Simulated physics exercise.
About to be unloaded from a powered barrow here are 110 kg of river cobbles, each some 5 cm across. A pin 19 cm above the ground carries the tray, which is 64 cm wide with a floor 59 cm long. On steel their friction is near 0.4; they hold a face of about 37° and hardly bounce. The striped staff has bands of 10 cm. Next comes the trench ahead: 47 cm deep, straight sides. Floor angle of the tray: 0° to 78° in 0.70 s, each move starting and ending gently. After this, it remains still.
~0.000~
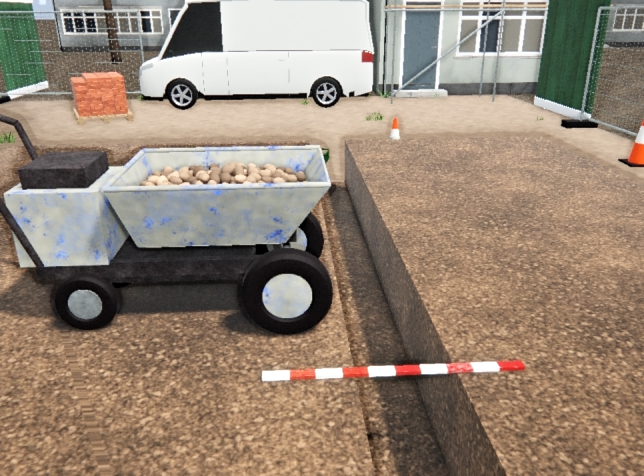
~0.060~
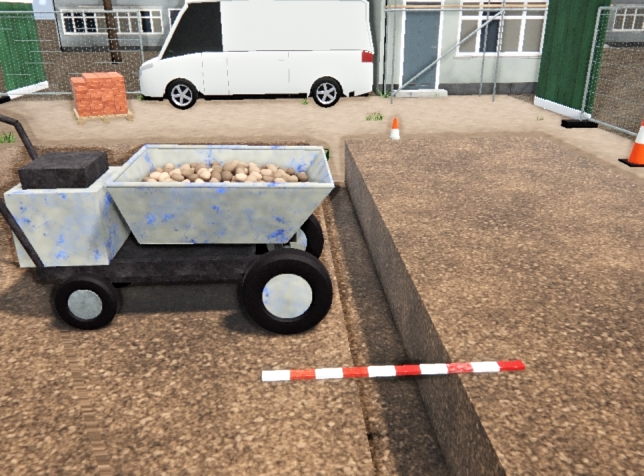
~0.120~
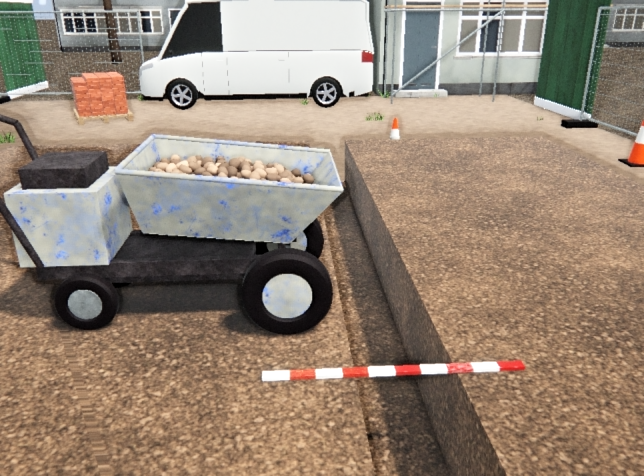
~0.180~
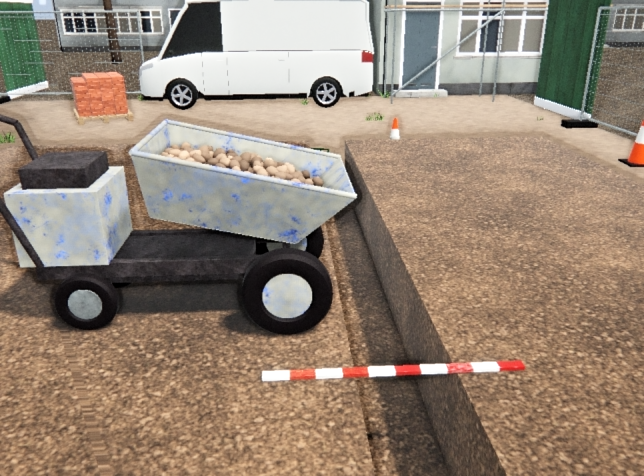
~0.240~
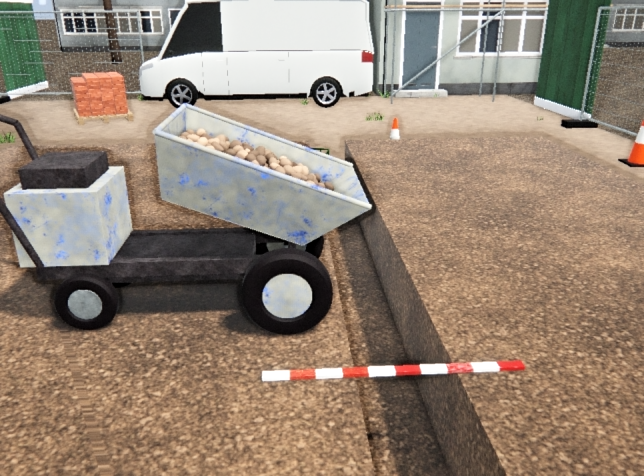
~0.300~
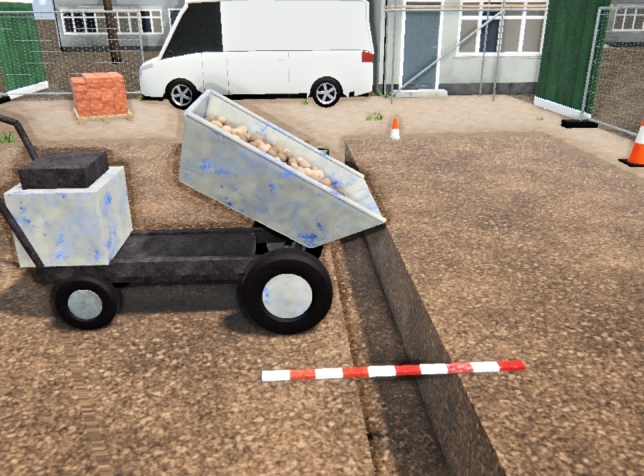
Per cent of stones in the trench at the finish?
About 38 %.
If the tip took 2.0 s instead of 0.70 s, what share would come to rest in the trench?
Then about 55 per cent.
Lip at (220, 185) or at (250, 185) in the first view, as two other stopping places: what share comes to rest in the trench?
Around 80% for the first place and 100% for the second.
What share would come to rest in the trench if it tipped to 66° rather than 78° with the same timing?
In that case some 45 per cent.
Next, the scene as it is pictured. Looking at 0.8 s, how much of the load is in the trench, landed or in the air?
Close to 10 per cent at that time.
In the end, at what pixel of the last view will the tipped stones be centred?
Resting centre: About (448, 290).
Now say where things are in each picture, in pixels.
In the first picture, lip at (330, 185), floor tilted 0°, highest stones at (240, 173).
In the second picture, lip at (333, 186), floor tilted 2°, highest stones at (234, 171); the stones move at 0.4 m/s on average.
In the third picture, lip at (343, 190), floor tilted 6°, highest stones at (204, 165); the stones move at 0.7 m/s on average.
In the fourth picture, lip at (356, 197), floor tilted 13°, highest stones at (189, 154); the stones move at 1.0 m/s on average.
In the fifth picture, lip at (370, 207), floor tilted 21°, highest stones at (196, 139); the stones move at 1.2 m/s on average.
In the sixth picture, lip at (384, 221), floor tilted 31°, highest stones at (215, 126); the stones move at 1.3 m/s on average.
After 0.5 s the floor is at 65°; 100 % in the tray; the foremost stones are at (389, 241).
After 0.8 s the floor is at 78°; 59 % in the tray, 11 % in the trench, 30 % past the trench; the foremost stones are at (483, 293).
After 1.1 s the floor is at 78°; 8 % in the tray, 28 % in the trench, 64 % past the trench; the foremost stones are at (636, 287).
After 3.1 s the floor is at 78°; 0 % in the tray, 38 % in the trench, 62 % past the trench; the foremost stones are past the picture's edge.
